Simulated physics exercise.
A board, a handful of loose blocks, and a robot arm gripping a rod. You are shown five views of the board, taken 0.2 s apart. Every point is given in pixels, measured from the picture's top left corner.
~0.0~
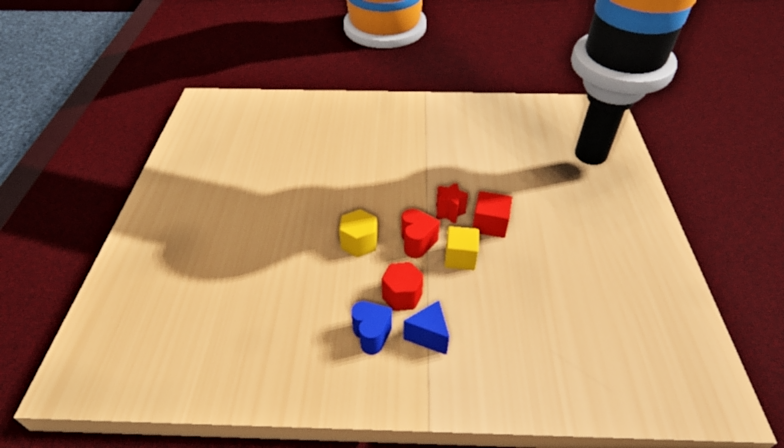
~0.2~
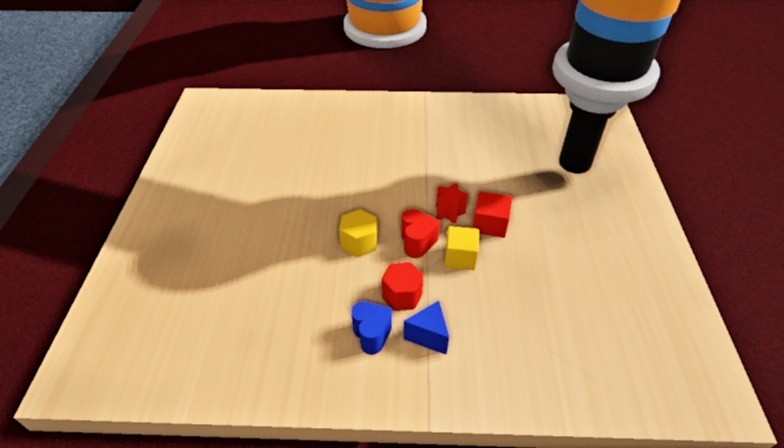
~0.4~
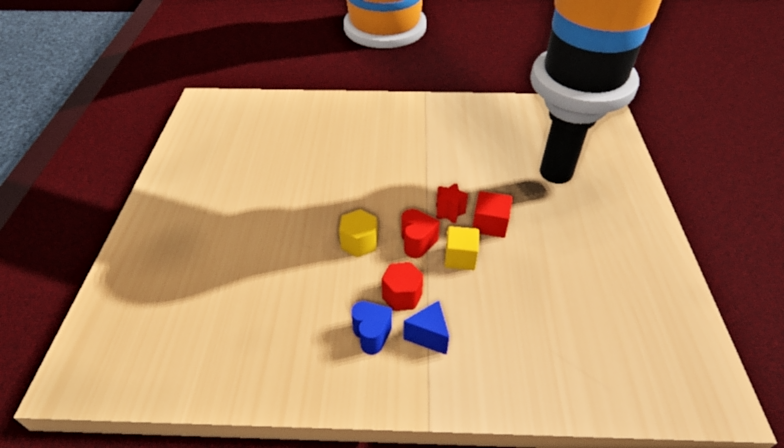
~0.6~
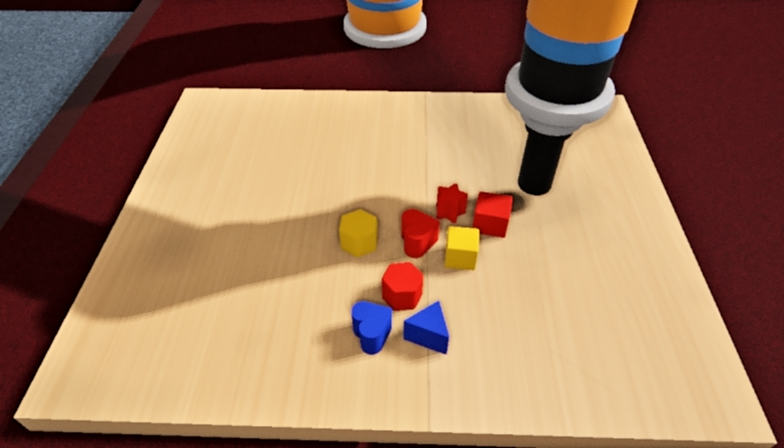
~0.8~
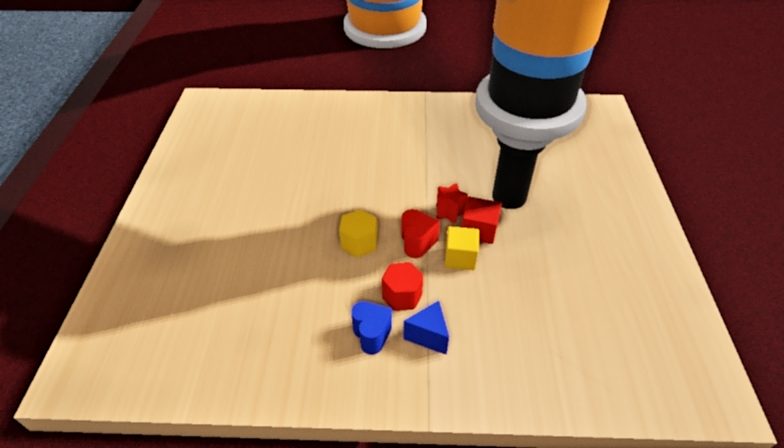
Robot arm moving a black rod left and toward the viewer across a wooden board, nudging a red cube slightly left.
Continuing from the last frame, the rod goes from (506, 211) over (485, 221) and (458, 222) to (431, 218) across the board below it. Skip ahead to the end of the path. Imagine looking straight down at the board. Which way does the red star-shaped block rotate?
With the clock.
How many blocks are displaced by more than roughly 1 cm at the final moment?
3 or more blocks.
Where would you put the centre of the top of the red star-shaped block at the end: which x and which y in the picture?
The centre of its top face lies at (413, 182).
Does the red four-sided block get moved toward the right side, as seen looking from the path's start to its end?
Answer: No.
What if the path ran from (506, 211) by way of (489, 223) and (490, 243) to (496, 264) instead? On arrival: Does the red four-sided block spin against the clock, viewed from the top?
Short answer: No.
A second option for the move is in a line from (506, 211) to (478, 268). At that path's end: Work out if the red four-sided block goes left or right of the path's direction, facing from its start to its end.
It shifts rightward.
What follows on the original path. Halfway along, rod at (473, 211); red heart-shaped block at (409, 223); red star-shaped block at (442, 192), turned 30° clockwise; yellow four-sided block at (454, 251); red four-sided block at (448, 225).
At the end, rod at (431, 206); red heart-shaped block at (384, 230), turned 25° clockwise; red star-shaped block at (413, 182), turned 85° clockwise; yellow four-sided block at (453, 252), turned 10° anticlockwise; red four-sided block at (427, 228), turned 65° anticlockwise.
